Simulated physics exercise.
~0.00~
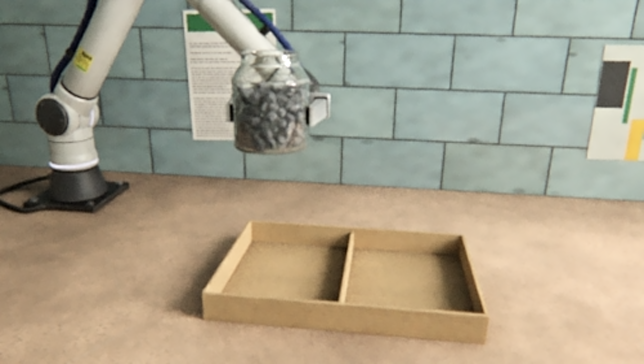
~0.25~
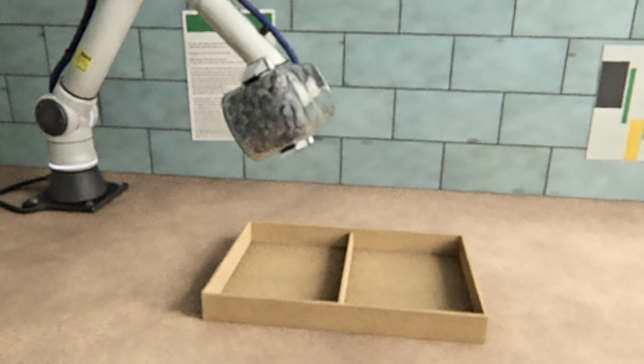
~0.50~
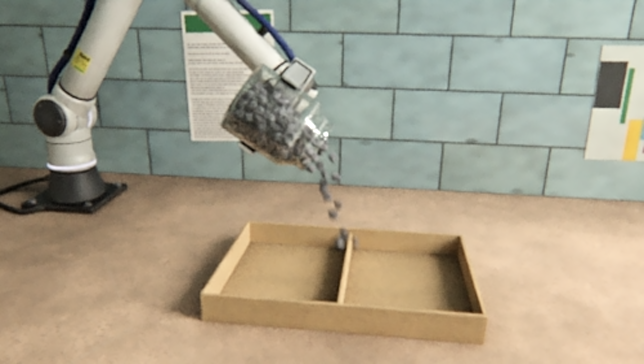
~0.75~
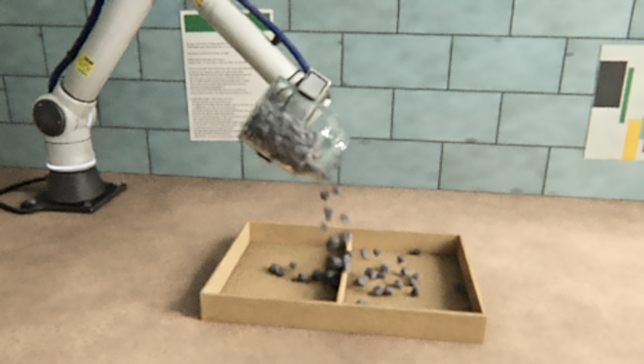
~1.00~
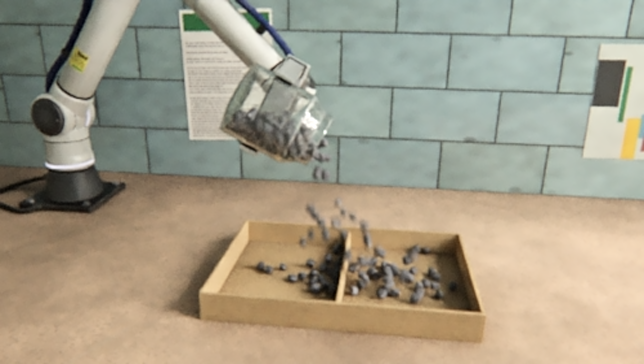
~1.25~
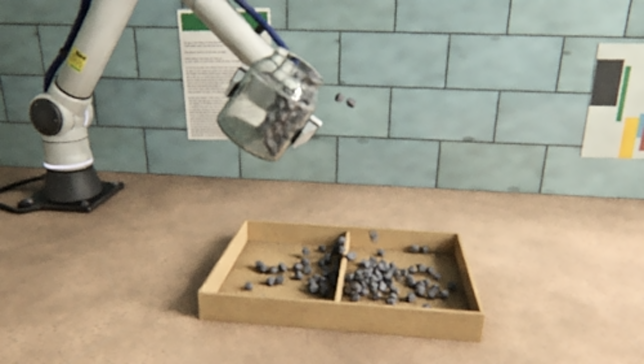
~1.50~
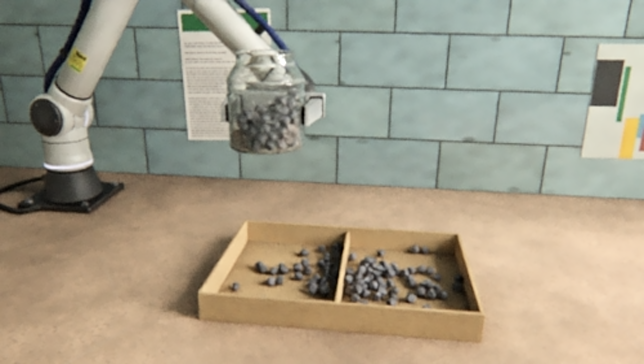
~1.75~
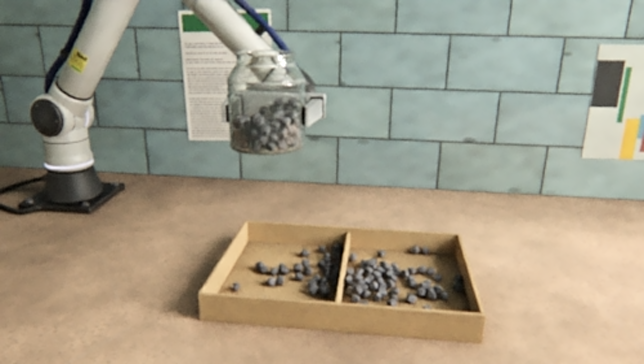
At the start, a robot arm holds a clear jar of small grey pebbles upright above a shallow, two-part tray on a brown surface, with a tiled wall behind. The arm tips the jar over to the right until its mouth points downward. Pebbles begin to spill out, falling around the tray's divider and scattering into both parts. More tumble down as the jar shifts about, then it swings back up while a couple of stray pebbles fly off to the right. Finally the jar hangs upright and still, roughly half full, with more pebbles lying in the right part than the left.
